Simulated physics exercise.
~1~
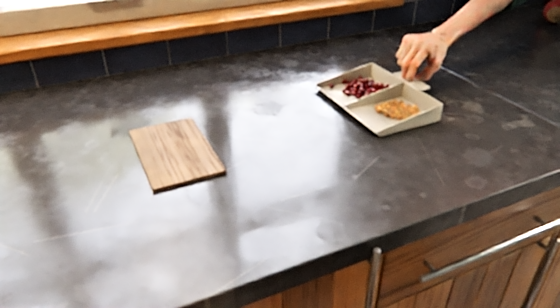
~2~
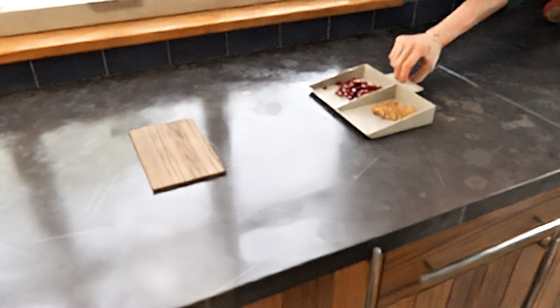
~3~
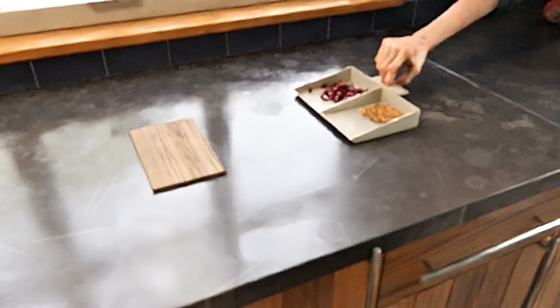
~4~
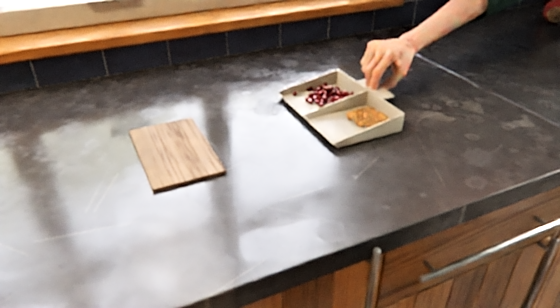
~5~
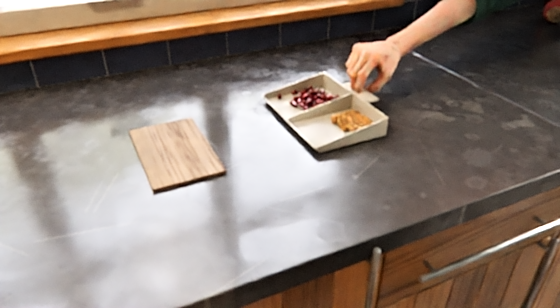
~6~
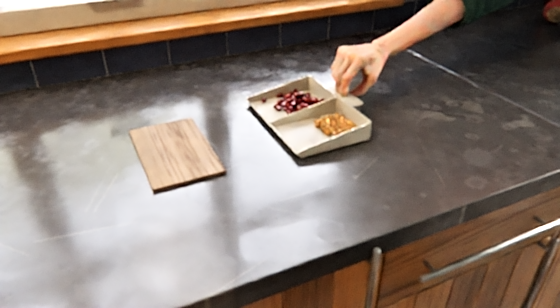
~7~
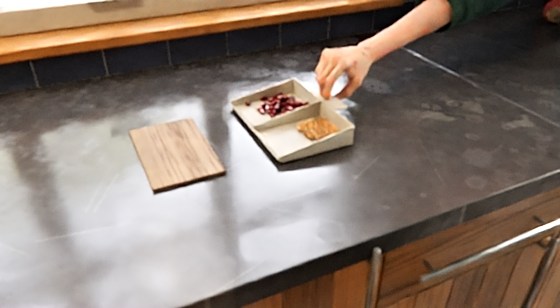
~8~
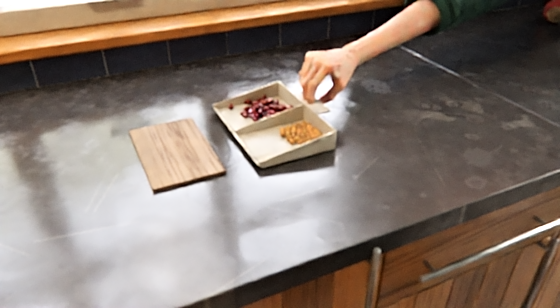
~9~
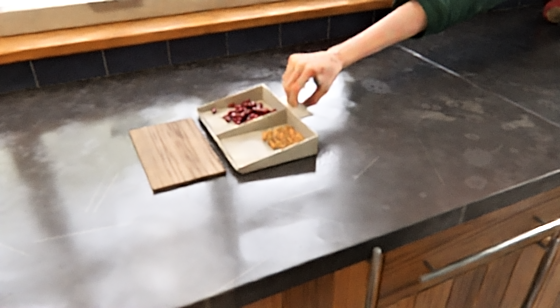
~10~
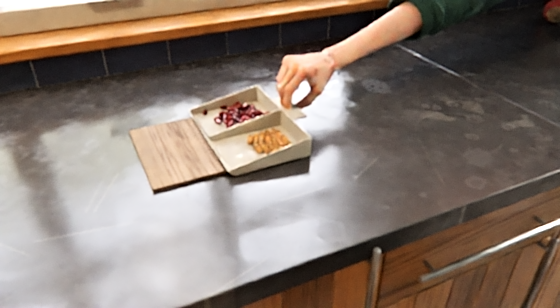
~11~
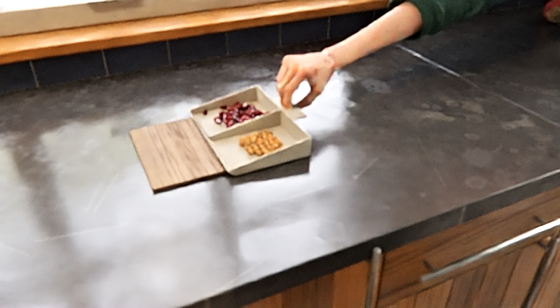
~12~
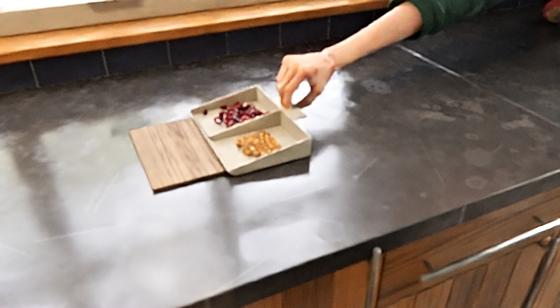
A hand slides a two-part tray of dry bits left until it stops against a flat board.
